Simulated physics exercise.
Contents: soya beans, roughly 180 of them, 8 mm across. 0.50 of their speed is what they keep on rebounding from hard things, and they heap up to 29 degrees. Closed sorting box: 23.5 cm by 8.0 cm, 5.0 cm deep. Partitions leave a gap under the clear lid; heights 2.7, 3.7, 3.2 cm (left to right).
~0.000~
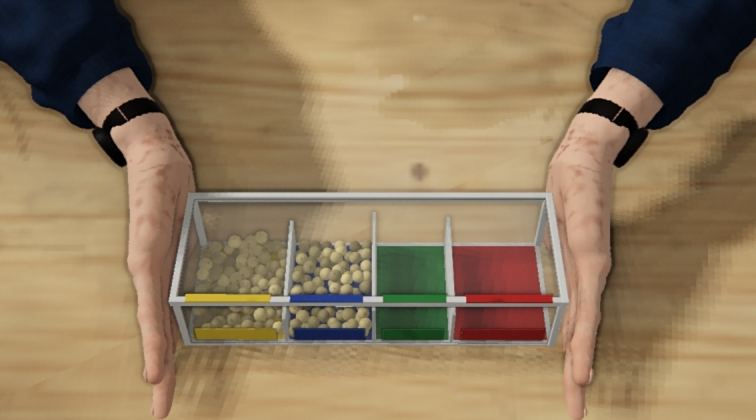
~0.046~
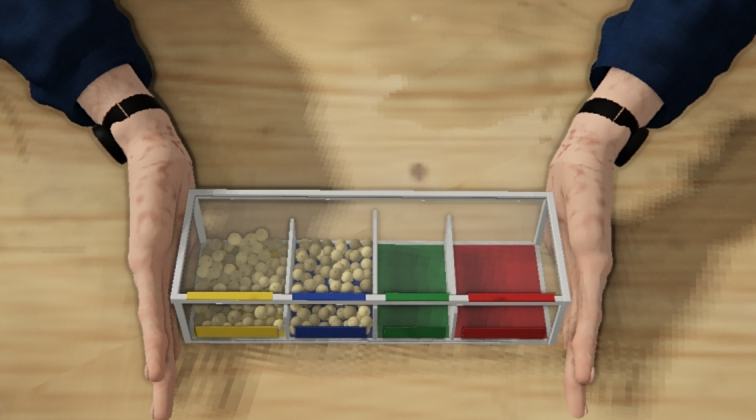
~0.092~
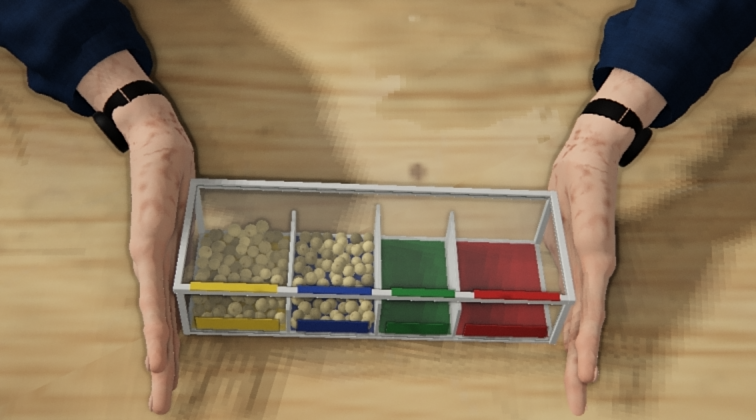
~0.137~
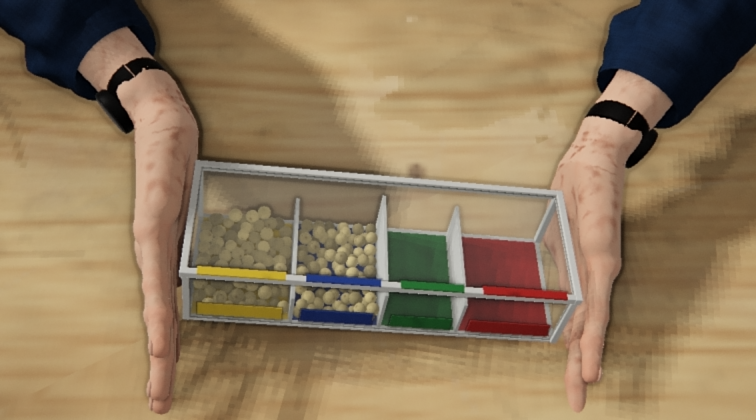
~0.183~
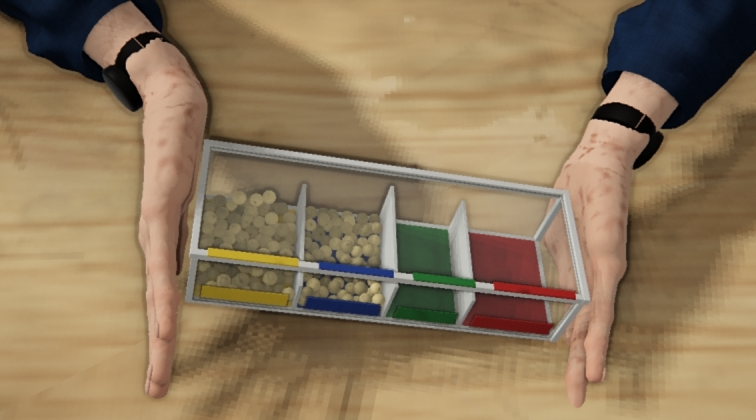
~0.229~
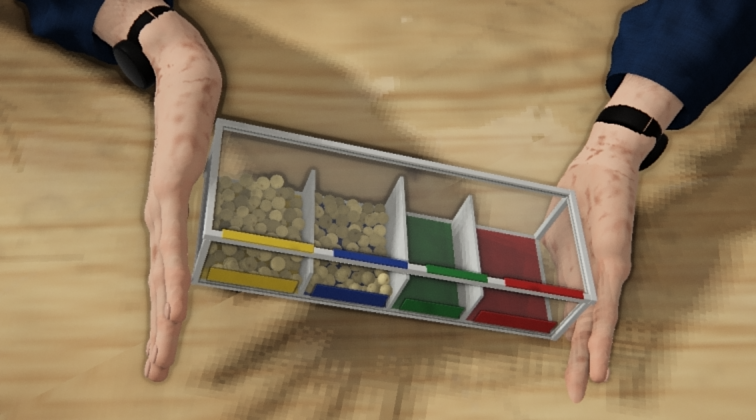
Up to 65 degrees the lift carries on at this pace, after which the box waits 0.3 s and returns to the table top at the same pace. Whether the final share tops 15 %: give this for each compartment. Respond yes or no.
Red compartment: No; blue compartment: Yes; green compartment: No; yellow compartment: Yes.
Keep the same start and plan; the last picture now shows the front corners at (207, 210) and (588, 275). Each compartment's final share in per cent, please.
Final shares, in per cent - red: 0, blue: 45, green: 0, yellow: 50.
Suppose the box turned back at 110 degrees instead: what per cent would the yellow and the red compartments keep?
Yellow: 0 per cent; red: 15 per cent.
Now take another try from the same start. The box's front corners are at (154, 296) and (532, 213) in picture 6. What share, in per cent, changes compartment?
It would be near 0 per cent.
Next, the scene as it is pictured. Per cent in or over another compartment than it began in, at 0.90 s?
5 %.
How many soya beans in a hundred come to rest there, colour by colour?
Going by colour, red ends with 0, blue with 45, green with 0 and yellow with 55.
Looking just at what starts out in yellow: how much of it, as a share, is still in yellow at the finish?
Around 90 percent stays put.
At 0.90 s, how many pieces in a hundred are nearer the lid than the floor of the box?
Around 10 %.
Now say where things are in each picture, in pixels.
The first frame shows box tilt 0 degrees, front corners at (177, 298) and (561, 299); blue 45 %, yellow 55 %.
The second frame shows box tilt 1 degrees, front corners at (178, 296) and (563, 298).
The third frame shows box tilt 4 degrees, front corners at (181, 286) and (567, 297), lowest corner right front.
The fourth frame shows box tilt 9 degrees, front corners at (187, 270) and (574, 297), lowest corner right front.
The fifth frame shows box tilt 14 degrees, front corners at (197, 251) and (582, 297), lowest corner right front.
The sixth frame shows box tilt 19 degrees, front corners at (211, 232) and (589, 297), lowest corner right front; blue 45 %, yellow 55 %. Its pace works out near 110 degrees a second.
After 0.90 s, tilt 65 degrees; blue 45 %, yellow 55 %.
After 1.34 s, tilt 35 degrees; blue 45 %, yellow 55 %.
After 1.86 s, tilt 0 degrees; blue 45 %, yellow 55 %.
At rest (2.2 s), red 0 %, blue 45 %, green 0 %, yellow 55 %.
